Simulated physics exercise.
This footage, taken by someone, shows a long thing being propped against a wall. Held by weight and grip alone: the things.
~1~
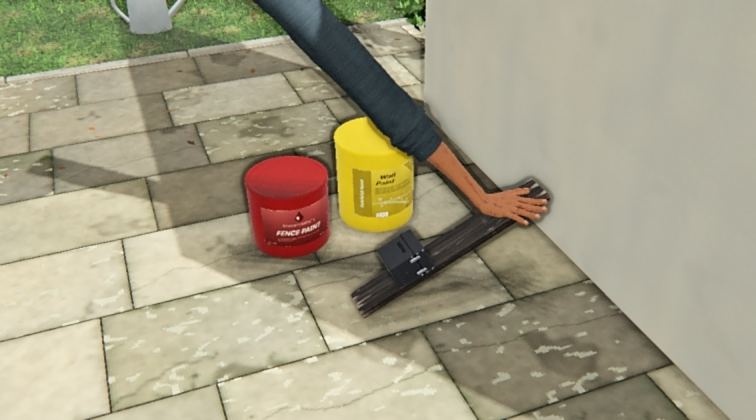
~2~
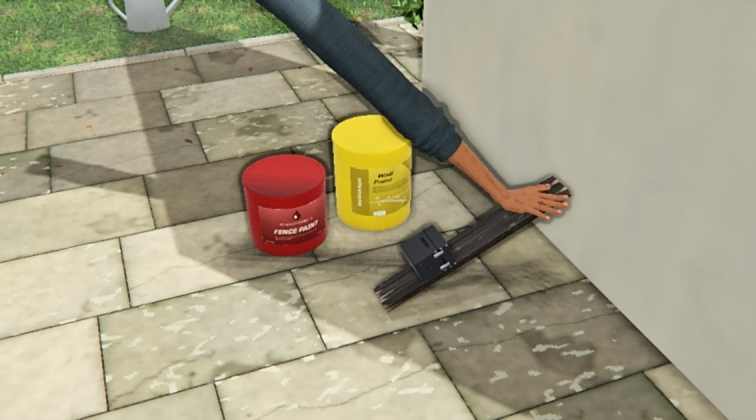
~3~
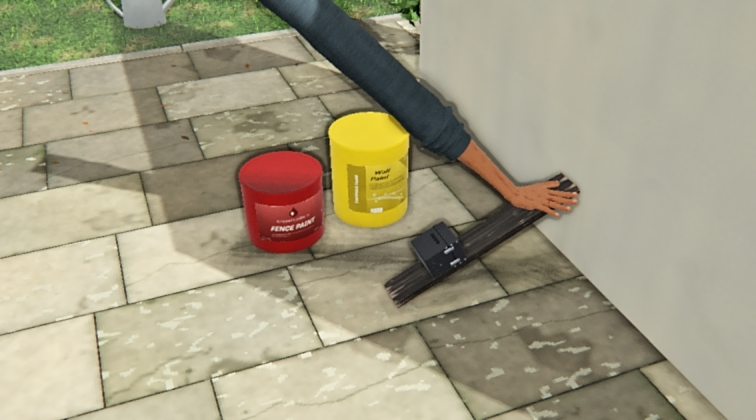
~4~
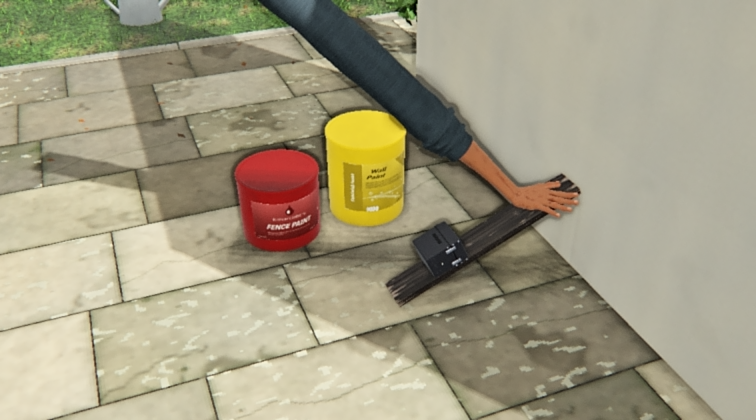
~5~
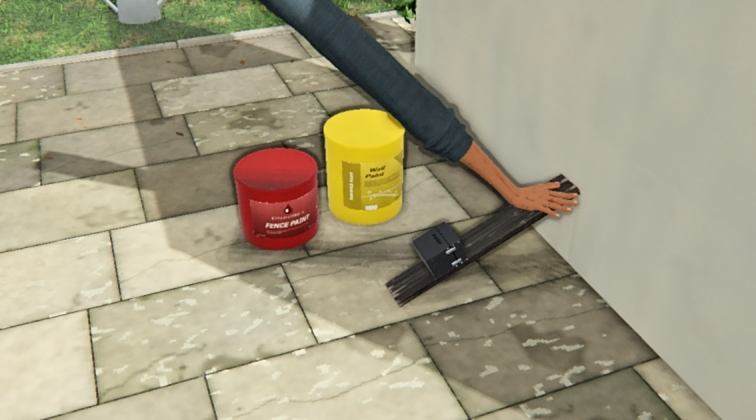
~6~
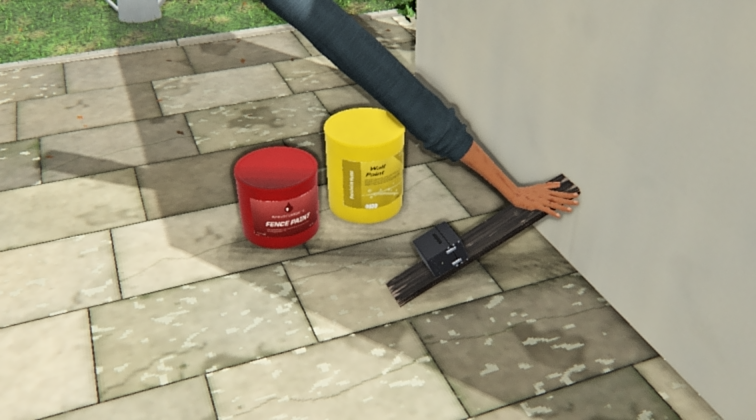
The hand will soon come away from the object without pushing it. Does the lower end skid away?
Goes down.
Then, 0.30 s after the last picture, black plank 19° lower than it was left near (473, 268).
Then, 0.50 s after the last picture, black plank 22° lower than it was left near (471, 271).
At rest, moved from the start, black plank; the other 2 in place. Seen from the same camera at the end, black plank near (470, 275). The plank slips out.
